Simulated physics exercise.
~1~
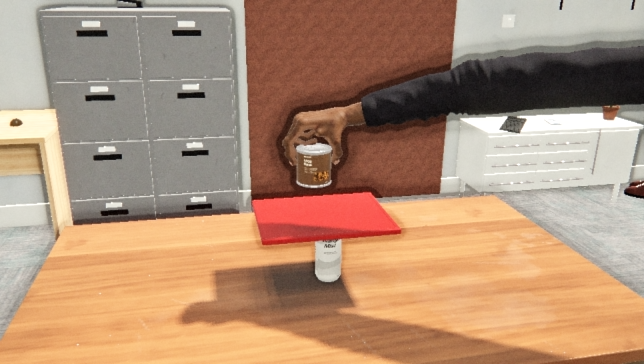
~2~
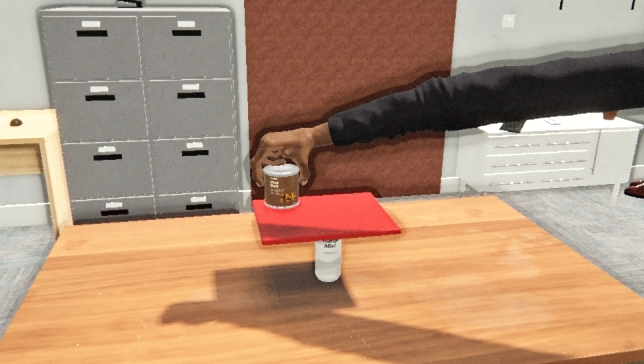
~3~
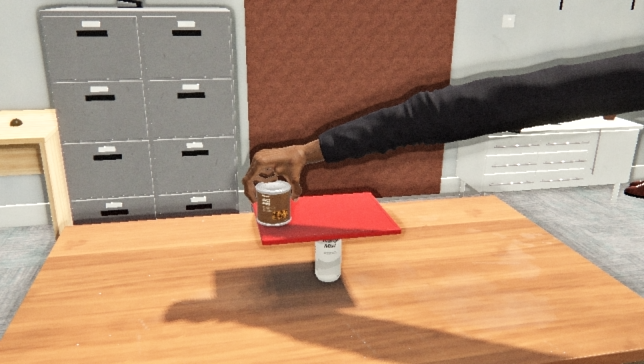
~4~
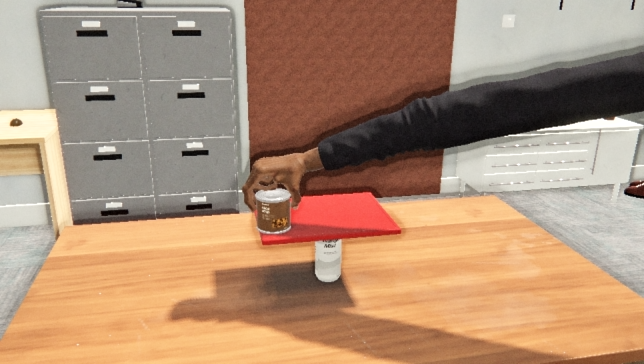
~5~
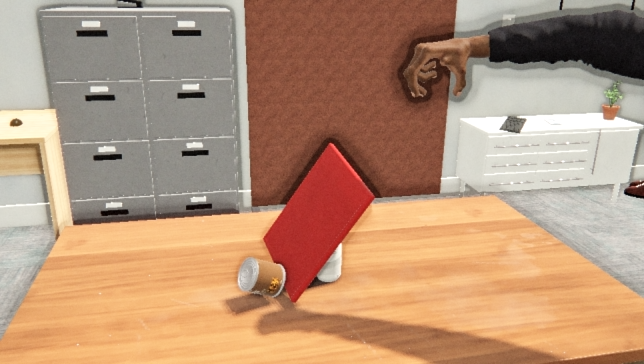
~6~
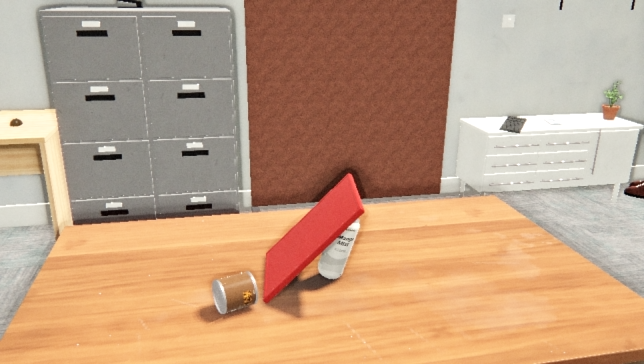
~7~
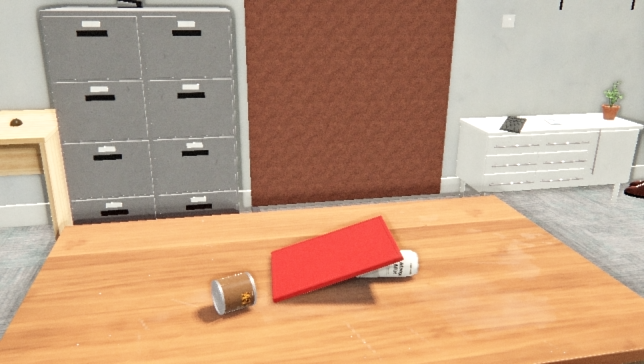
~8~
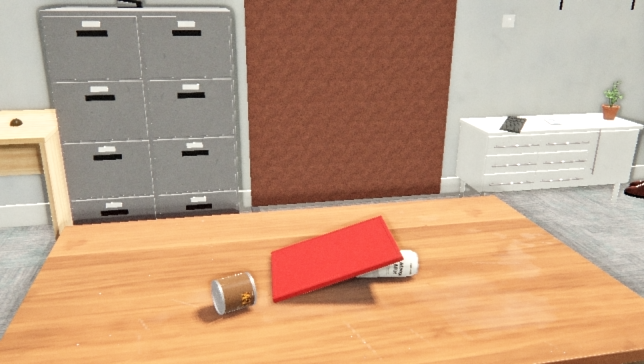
A red board balanced on a white can tipped over after a hand set a brown tin on its left edge and let go; the tin fell onto the table, the can toppled, and the board ended up leaning across it.
